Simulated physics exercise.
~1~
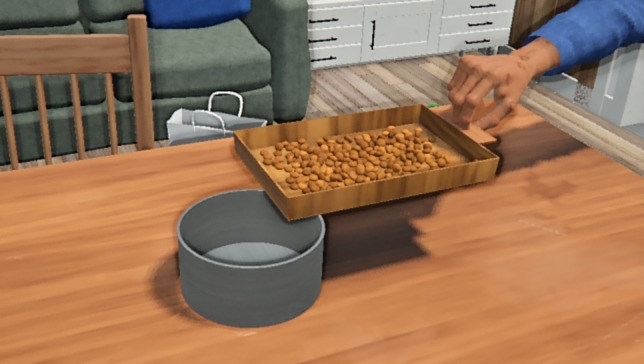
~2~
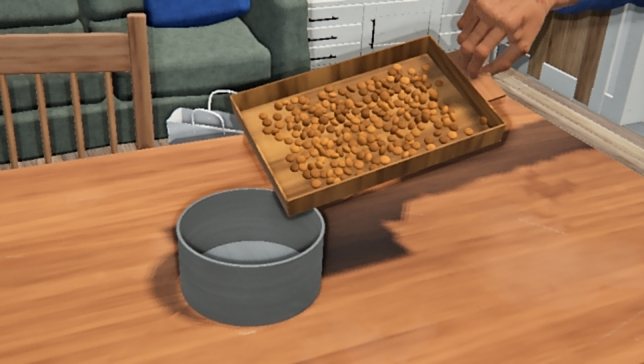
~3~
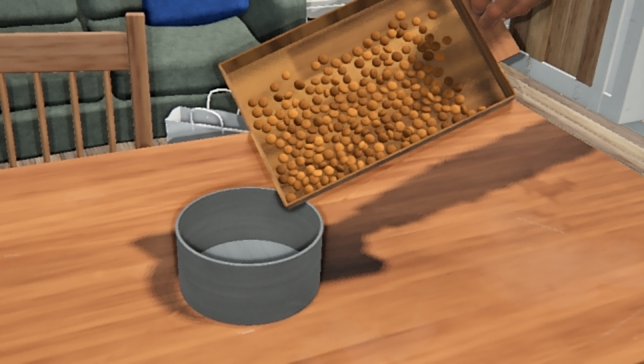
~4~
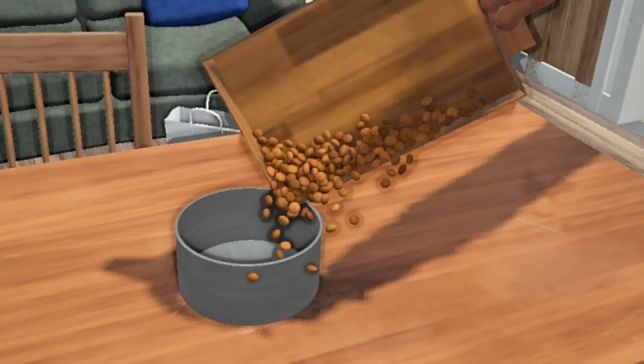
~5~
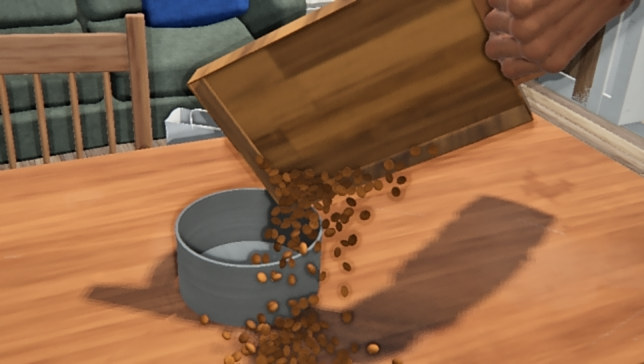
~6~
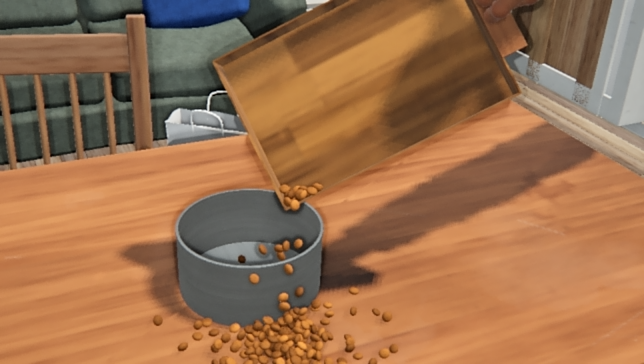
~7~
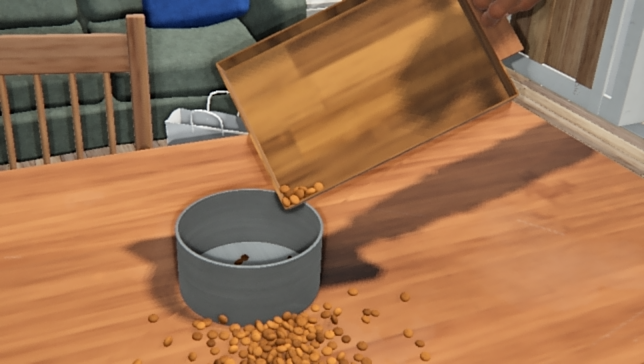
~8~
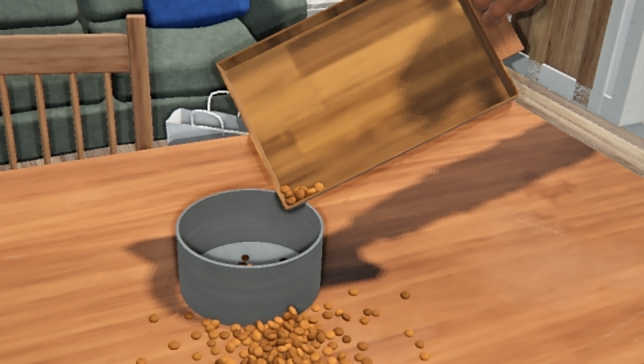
A hand in a blue sleeve, at the upper right, holds a shallow wooden tray of small brown kibble over a wooden table, seen from slightly above in a living room with a green sofa and white drawers behind. A round grey pot stands below the tray's left corner. The tray lifts and tilts steeply, and the pieces slide to its lower corner and pour out. Most miss the pot, falling past its front onto the table. The tray then tips partway back and stops. A loose heap lies before the pot, with a few pieces inside it and a few left in the tray's corner.
